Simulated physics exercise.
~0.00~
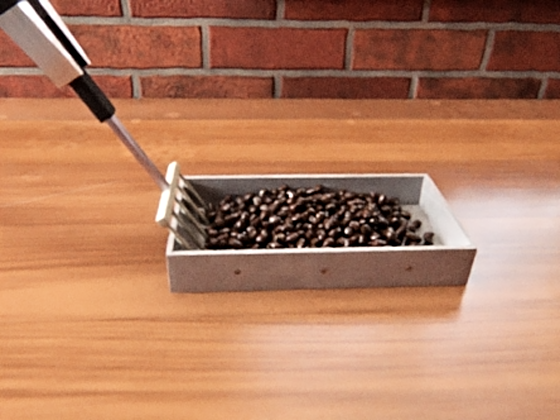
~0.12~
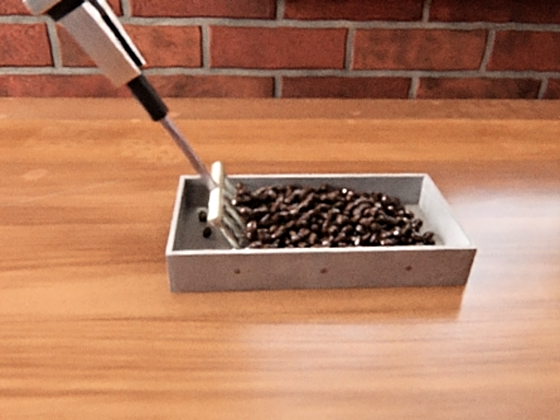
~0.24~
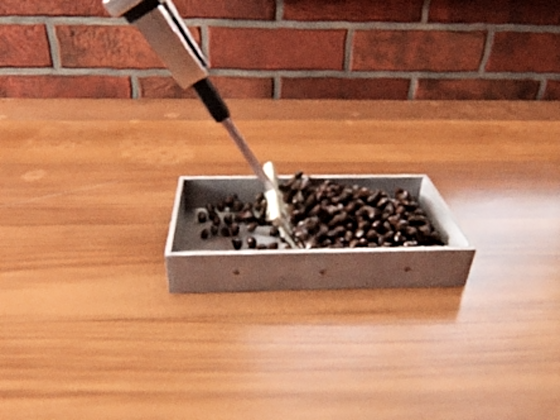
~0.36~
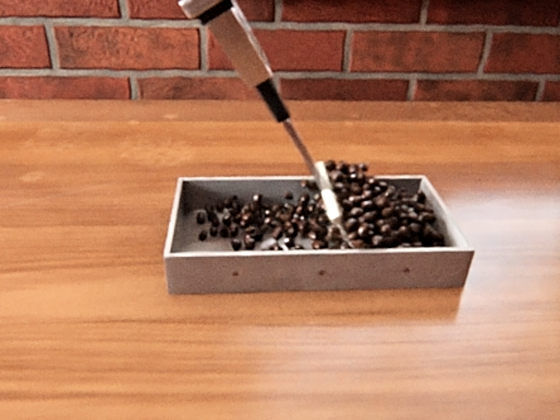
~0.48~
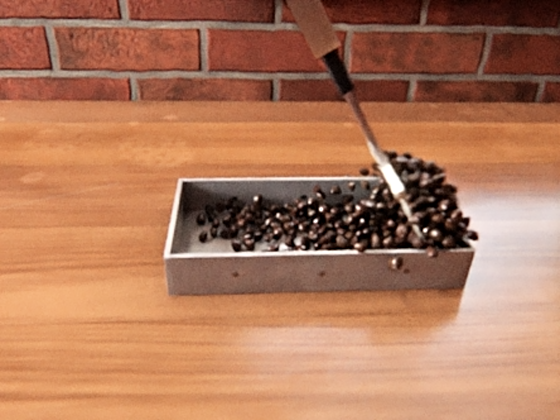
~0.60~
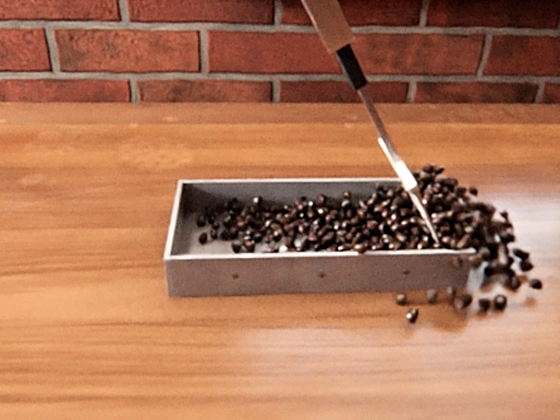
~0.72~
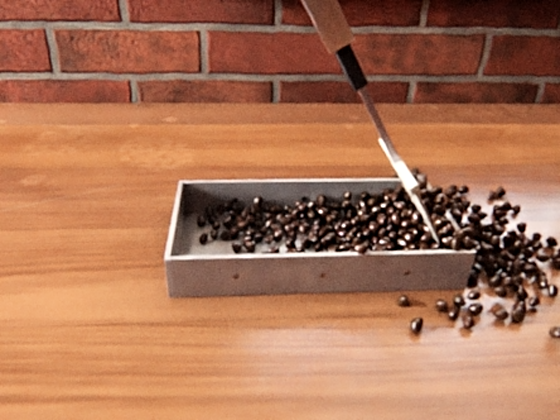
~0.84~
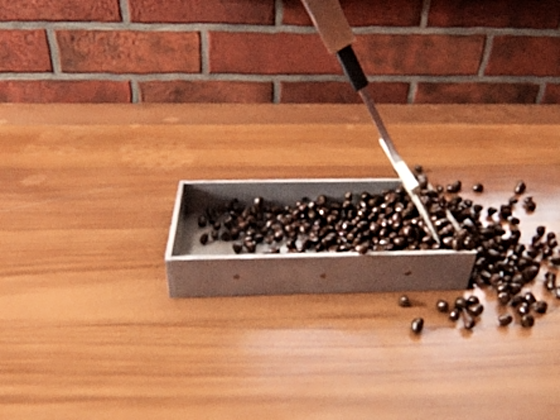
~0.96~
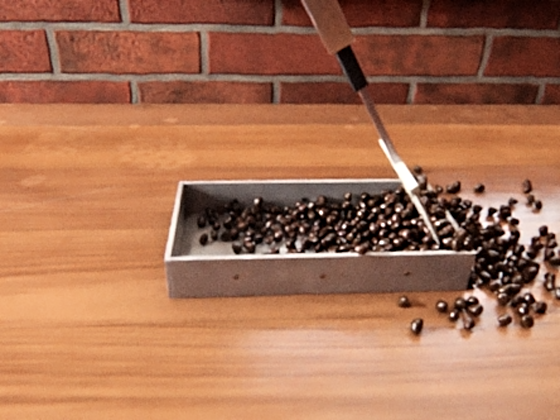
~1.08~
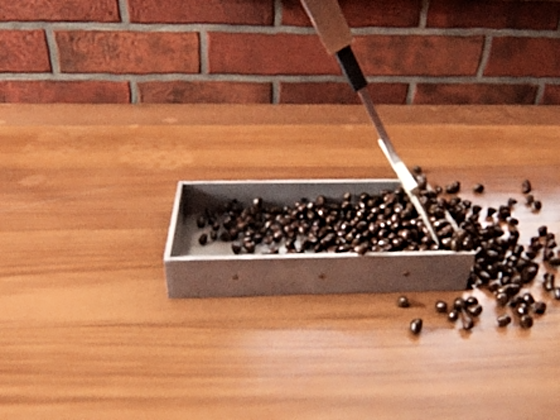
On a wooden table before a brick wall, a rake-like tool pushed dark beans rightward through a shallow gray tray, heaping them until many spilled over the right end and scattered, then it stopped there, with most beans still inside.
